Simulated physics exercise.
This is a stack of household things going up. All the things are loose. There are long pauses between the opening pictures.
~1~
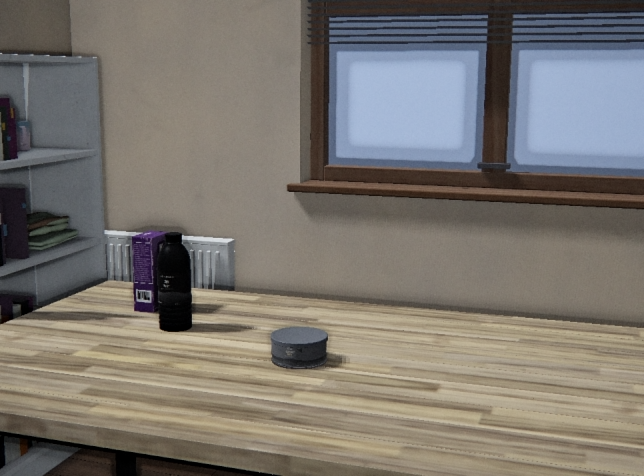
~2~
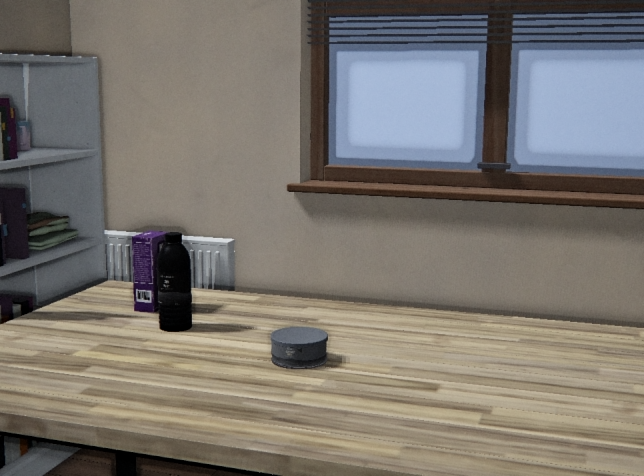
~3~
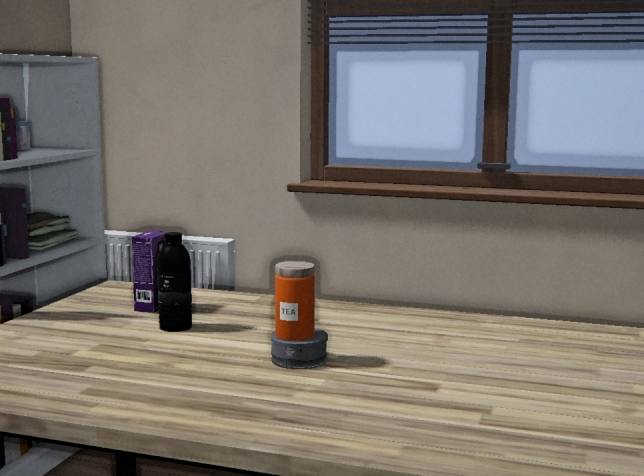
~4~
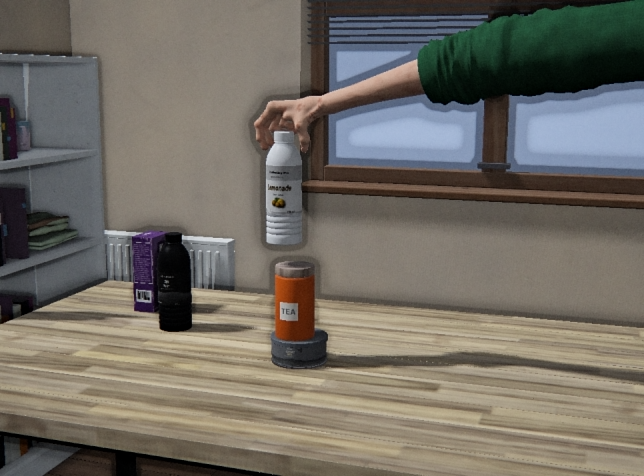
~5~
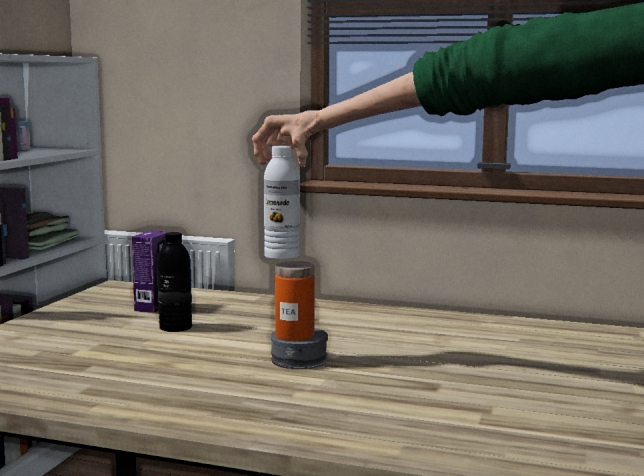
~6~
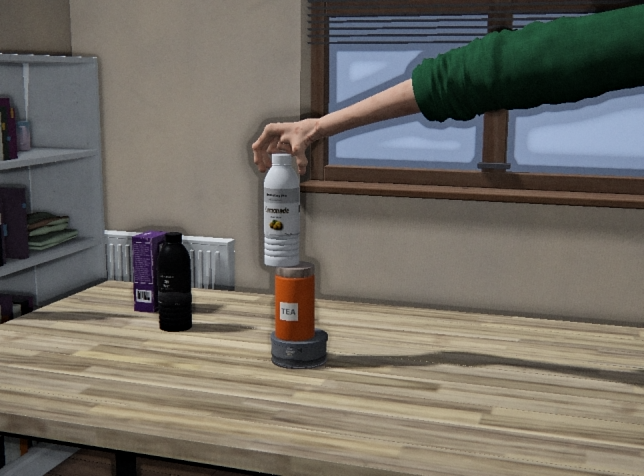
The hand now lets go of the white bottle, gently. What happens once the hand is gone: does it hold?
Here the pile stays up.
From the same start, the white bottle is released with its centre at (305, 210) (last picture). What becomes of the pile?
Then it stays up.
Then, 0.30 s after the last picture, nothing has stirred.
Then, 0.70 s after the last picture, white bottle resting near (282, 210).
At rest, all 5 in place. Seen from the same camera at the end, white bottle near (282, 210). The pile holds.
